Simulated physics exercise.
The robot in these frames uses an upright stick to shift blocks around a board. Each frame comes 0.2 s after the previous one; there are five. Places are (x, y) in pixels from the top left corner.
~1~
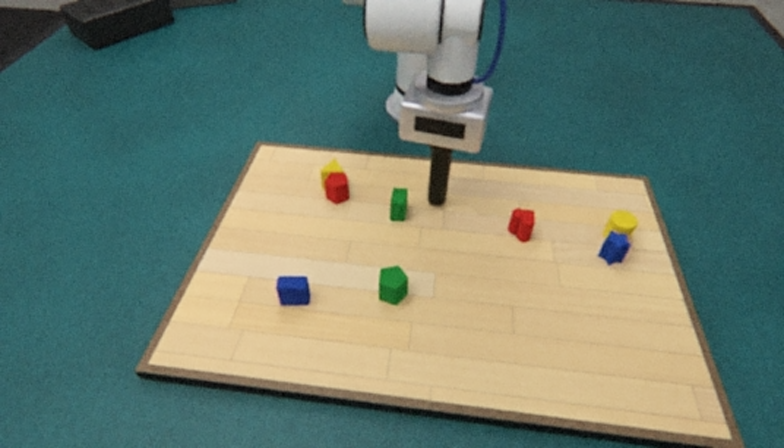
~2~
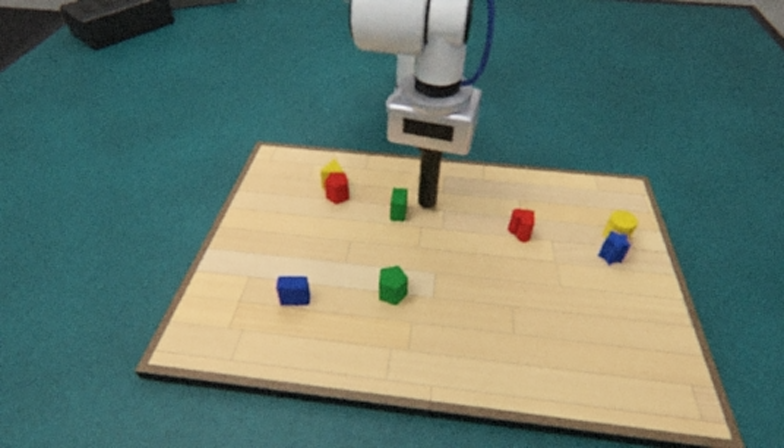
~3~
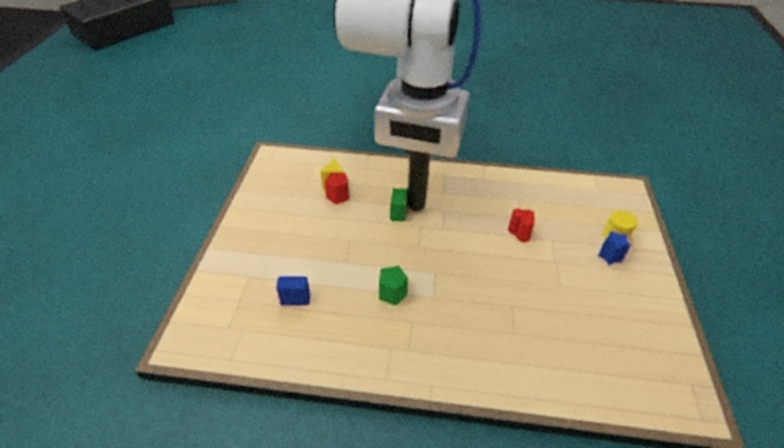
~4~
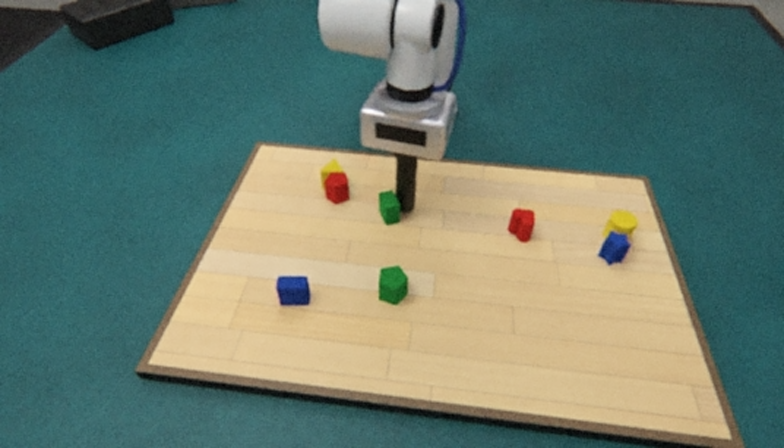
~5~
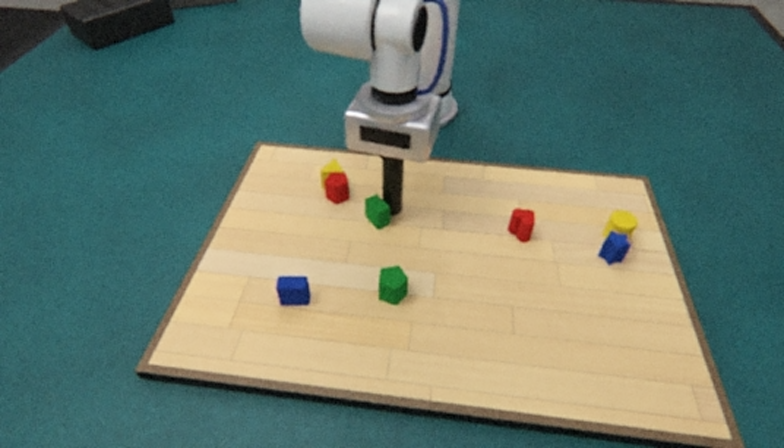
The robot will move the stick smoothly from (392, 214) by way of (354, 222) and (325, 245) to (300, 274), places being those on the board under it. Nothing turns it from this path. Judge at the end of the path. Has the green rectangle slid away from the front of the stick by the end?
It seems not.
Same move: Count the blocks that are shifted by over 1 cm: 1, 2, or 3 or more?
It shifts a single block.
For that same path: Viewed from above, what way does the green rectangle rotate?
Looking down: Clockwise.
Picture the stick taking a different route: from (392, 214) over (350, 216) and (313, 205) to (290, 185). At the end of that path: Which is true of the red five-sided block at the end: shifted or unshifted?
It stays.
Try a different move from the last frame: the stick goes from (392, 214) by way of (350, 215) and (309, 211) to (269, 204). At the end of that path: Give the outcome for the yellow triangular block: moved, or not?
By the last moment of the path, the yellow triangular block has stayed put.
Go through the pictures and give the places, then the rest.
The first picture shows tip of the stick (437, 199), middles of tops, blue rectangle (292, 282), green rectangle (399, 195).
The second picture shows stick (427, 201), nothing pushed.
The third picture shows stick (417, 204), nothing pushed.
The fourth picture shows stick (405, 206), green rectangle (389, 198).
The fifth picture shows stick (392, 209), blue rectangle (292, 282), green rectangle (377, 203).
The first path, step by step. One third of the way, stick (352, 218); green rectangle (339, 215), turned 30° anticlockwise.
Two thirds of the way, stick (324, 241); green rectangle (307, 237).
At the end, stick (299, 269); blue rectangle unmoved; green rectangle (275, 261), turned 30° clockwise.
